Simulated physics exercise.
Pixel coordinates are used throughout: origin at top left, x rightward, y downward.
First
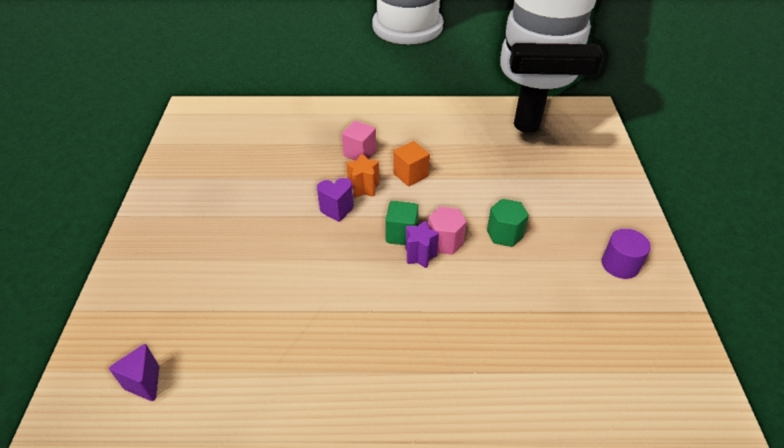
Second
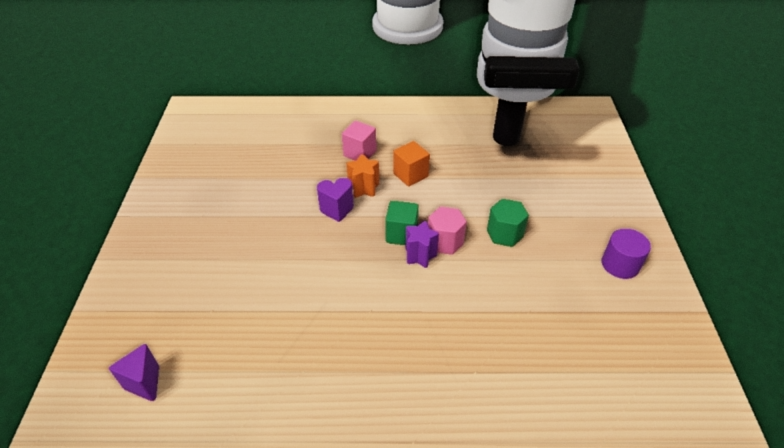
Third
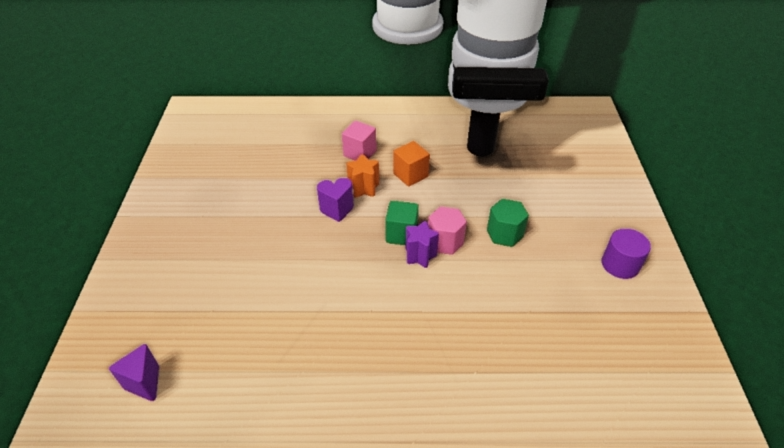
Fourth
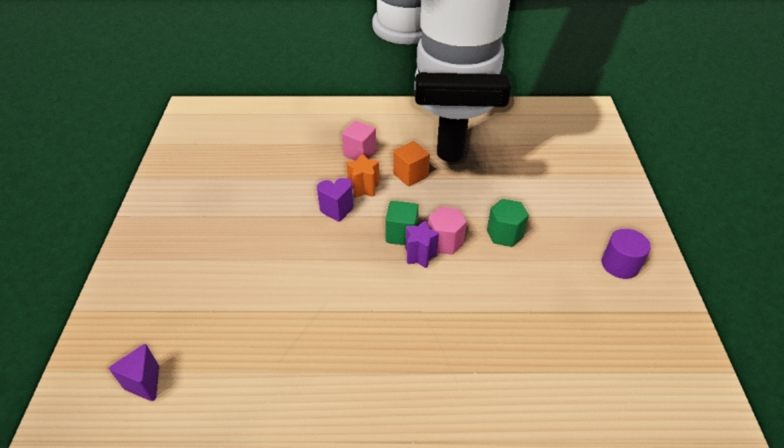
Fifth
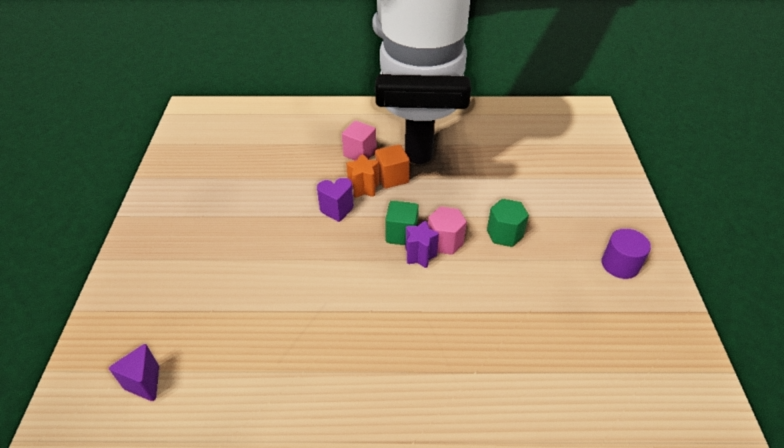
A robot arm with a black stick moved left across the back of a wooden board scattered with colourful blocks, then nudged the orange square block a short way left, up against the orange star.
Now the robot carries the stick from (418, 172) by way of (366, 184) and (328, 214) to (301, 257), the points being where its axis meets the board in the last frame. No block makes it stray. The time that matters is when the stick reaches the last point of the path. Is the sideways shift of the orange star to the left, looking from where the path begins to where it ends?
I expect not.
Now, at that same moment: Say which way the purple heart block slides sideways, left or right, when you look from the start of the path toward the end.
It shifts to the left.
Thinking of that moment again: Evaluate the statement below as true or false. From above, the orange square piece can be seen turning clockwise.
The claim holds.
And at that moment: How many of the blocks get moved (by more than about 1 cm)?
It looks like three or more blocks will be pushed more than about 1 cm.
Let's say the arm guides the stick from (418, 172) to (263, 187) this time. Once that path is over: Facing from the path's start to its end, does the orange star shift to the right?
Final answer: No.
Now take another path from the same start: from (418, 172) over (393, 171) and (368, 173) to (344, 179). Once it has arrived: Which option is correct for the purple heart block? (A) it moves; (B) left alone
My answer is option A.
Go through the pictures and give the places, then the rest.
The first frame shows lower end of the stick (527, 125), tops of blocks, purple heart block (335, 187), pink square piece (359, 130), orange star (363, 165), orange square piece (412, 152).
The second frame shows stick (506, 138), blocks as before.
The third frame shows stick (481, 148), blocks as before.
The fourth frame shows stick (450, 154), blocks as before.
The fifth frame shows stick (419, 155), purple heart block (335, 187), pink square piece (359, 130), orange star (363, 165), orange square piece (392, 155).
What follows on the original path. One third of the way, stick (364, 168); purple heart block (328, 190), turned 15° anticlockwise; orange star (310, 174), turned 50° anticlockwise; orange square piece (335, 162), turned 25° clockwise.
Two thirds of the way, stick (326, 199); purple heart block (307, 213); orange star (293, 178), turned 75° anticlockwise; orange square piece (316, 164), turned 50° clockwise.
At the end, stick (298, 240); purple heart block (268, 251), turned 35° clockwise; pink square piece not moved; orange star (293, 178), turned 75° anticlockwise; orange square piece (316, 164), turned 50° clockwise.
